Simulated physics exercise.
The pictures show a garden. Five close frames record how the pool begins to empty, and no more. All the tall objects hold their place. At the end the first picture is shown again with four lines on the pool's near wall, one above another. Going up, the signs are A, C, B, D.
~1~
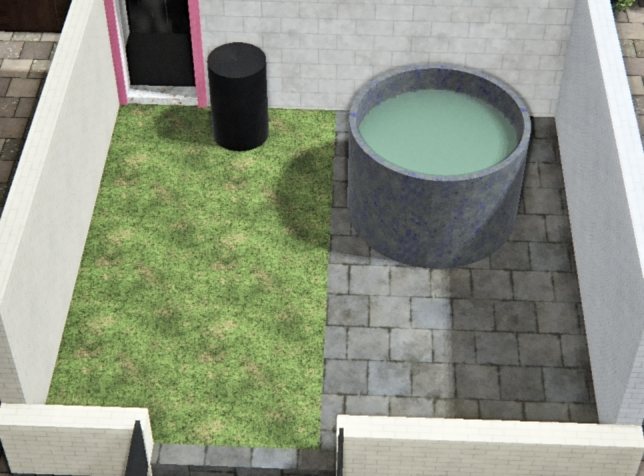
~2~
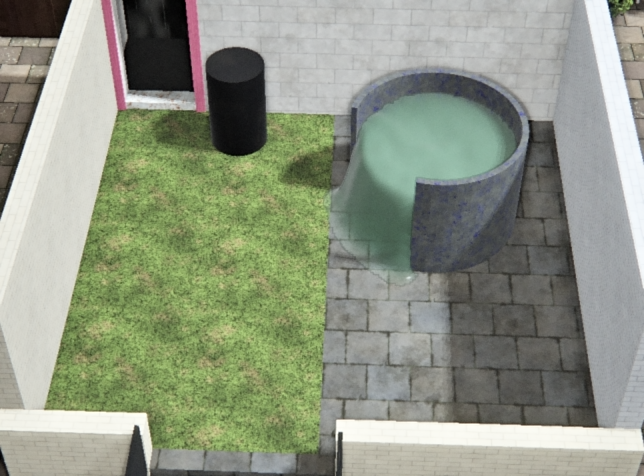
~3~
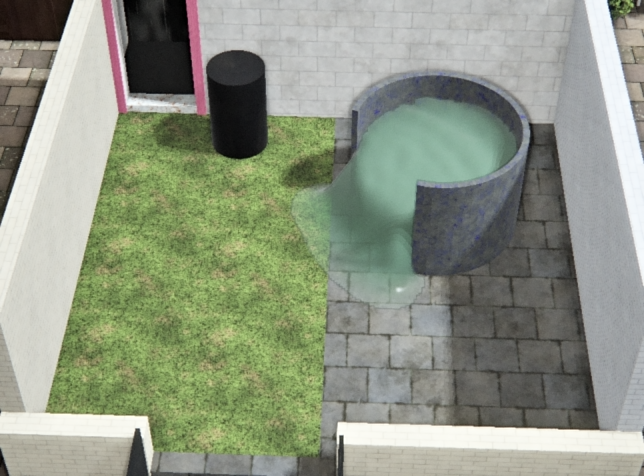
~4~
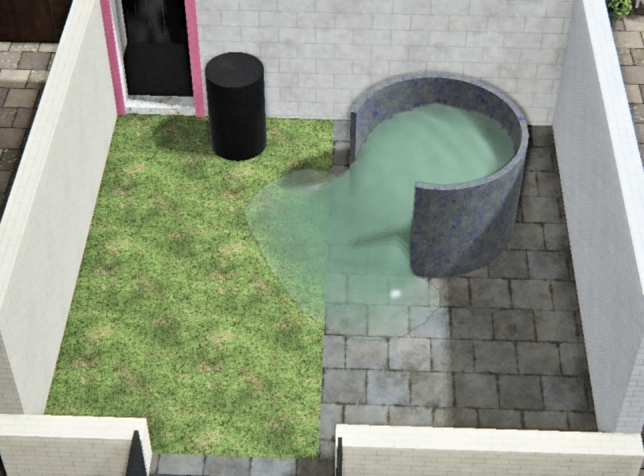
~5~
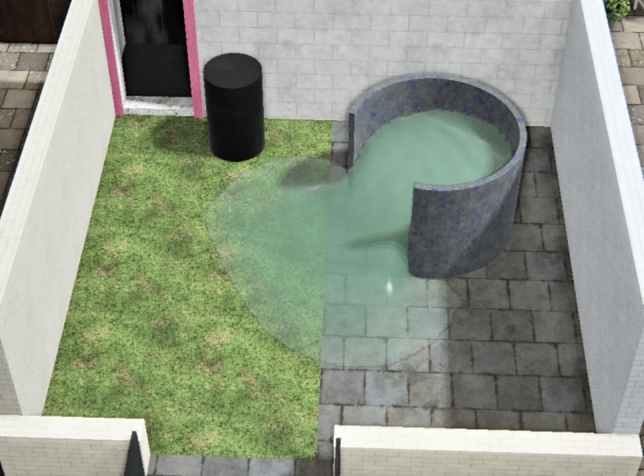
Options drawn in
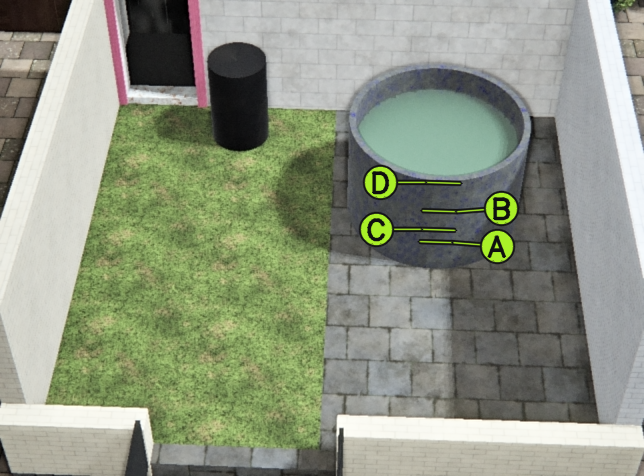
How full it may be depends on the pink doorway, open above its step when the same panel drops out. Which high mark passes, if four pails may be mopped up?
B will do.
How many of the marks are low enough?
Three of them.
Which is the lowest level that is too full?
That would be D.
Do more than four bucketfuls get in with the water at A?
No, not at all.
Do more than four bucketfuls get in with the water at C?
No.
On the marked copy, A at (436, 242); B at (439, 211); C at (437, 229); D at (442, 182); from the bottom up A, C, B, D.
For level A, nothing gets over.
For level B, a bucket or two gets in.
For level C, nothing gets over.
For level D, about 9 bucketfuls get in.
